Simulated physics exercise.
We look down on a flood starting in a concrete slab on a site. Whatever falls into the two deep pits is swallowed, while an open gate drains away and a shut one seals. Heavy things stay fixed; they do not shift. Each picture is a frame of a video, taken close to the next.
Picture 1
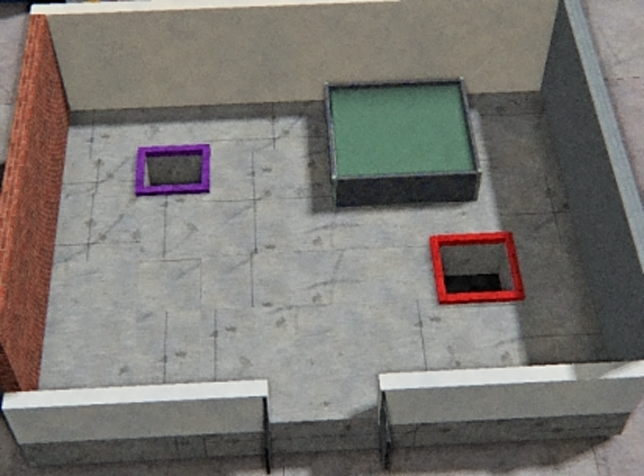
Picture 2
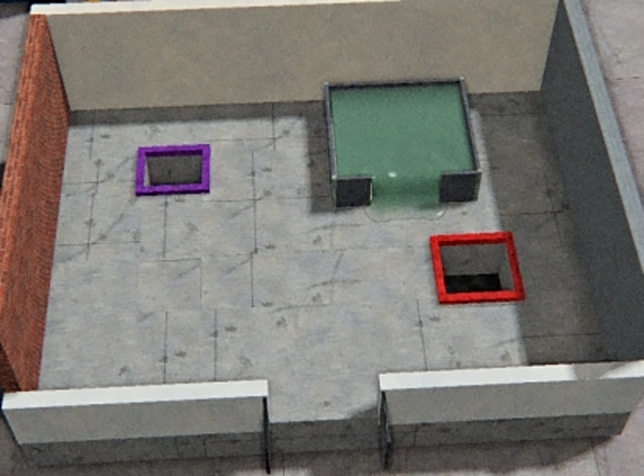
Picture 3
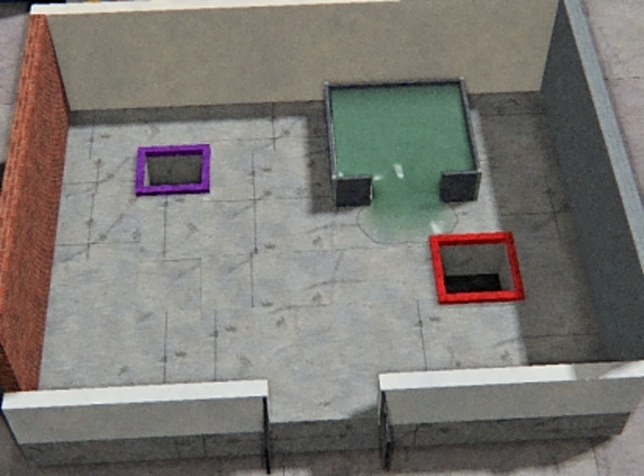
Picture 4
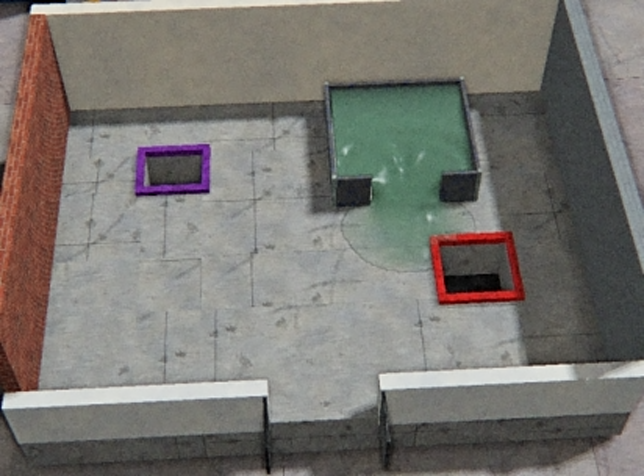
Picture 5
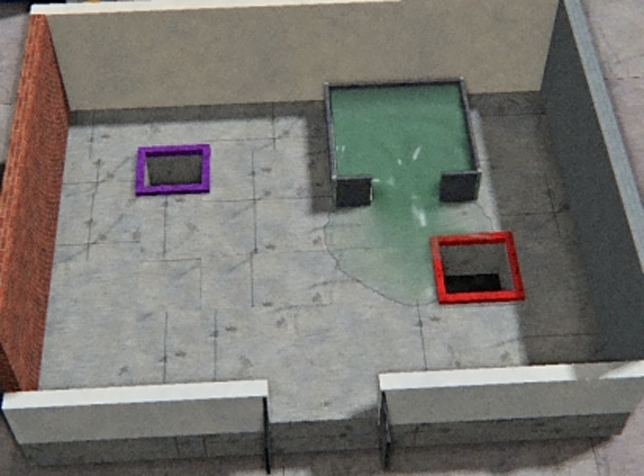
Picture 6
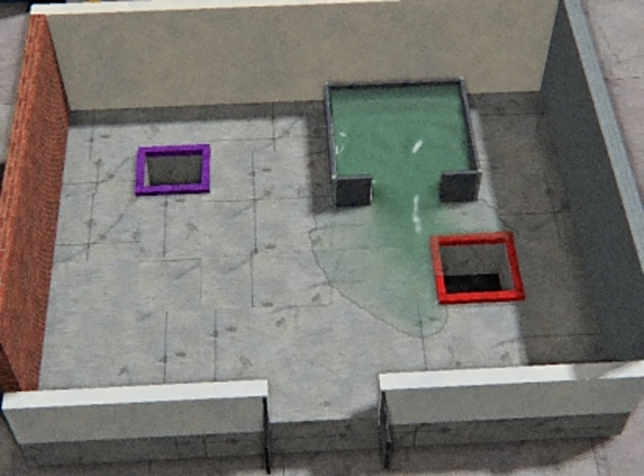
A square tank of green water stands near the back wall of a walled concrete slab, seen from above by a camera that stays still. A purple-framed opening lies to the left and a red-framed one to the lower right, with a brick wall on the left side. The tank's front opens in the middle, and water pours out, spreading forward and leftward across the floor beside the red frame.
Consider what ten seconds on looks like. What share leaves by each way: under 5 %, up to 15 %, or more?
As I see it, the gate gets in excess of fifteen per cent, the red pit gets five to fifteen per cent, the purple pit gets shy of five per cent.
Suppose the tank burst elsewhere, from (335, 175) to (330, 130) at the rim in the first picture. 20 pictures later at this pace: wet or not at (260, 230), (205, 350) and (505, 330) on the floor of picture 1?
The first would be drenched, the second drenched and the third still unwetted.
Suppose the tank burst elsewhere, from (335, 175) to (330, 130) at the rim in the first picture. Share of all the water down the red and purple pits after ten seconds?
Shares: Red at 0 percent, purple at 12 percent.
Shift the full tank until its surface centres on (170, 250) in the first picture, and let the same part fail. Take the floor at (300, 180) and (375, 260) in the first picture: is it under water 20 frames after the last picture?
Outcome, point 1 then point 2: Unwetted / inundated.
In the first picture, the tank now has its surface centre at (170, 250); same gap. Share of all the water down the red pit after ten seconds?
Per cent: Red 0.
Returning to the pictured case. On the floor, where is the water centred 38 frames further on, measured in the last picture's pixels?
Around (388, 239).
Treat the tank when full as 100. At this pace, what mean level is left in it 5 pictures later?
By my count, 72 per cent.
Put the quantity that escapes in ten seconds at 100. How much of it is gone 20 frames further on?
Close to 50 per cent, I'd say.
A moment on, water covers 20 % of the floor; the gate 0 %, the red pit 3 %, the purple pit 0 %.
Next, water covers 30 % of the floor; the gate 3 %, the red pit 6 %, the purple pit 0 %.
Then, water covers 40 % of the floor; the gate 10 %, the red pit 9 %, the purple pit 0 %.
Later, water covers 55 % of the floor; the gate 18 %, the red pit 11 %, the purple pit 0 %.
In the end, water covers 75 % of the floor; the gate 25 %, the red pit 11 %, the purple pit 0 %.
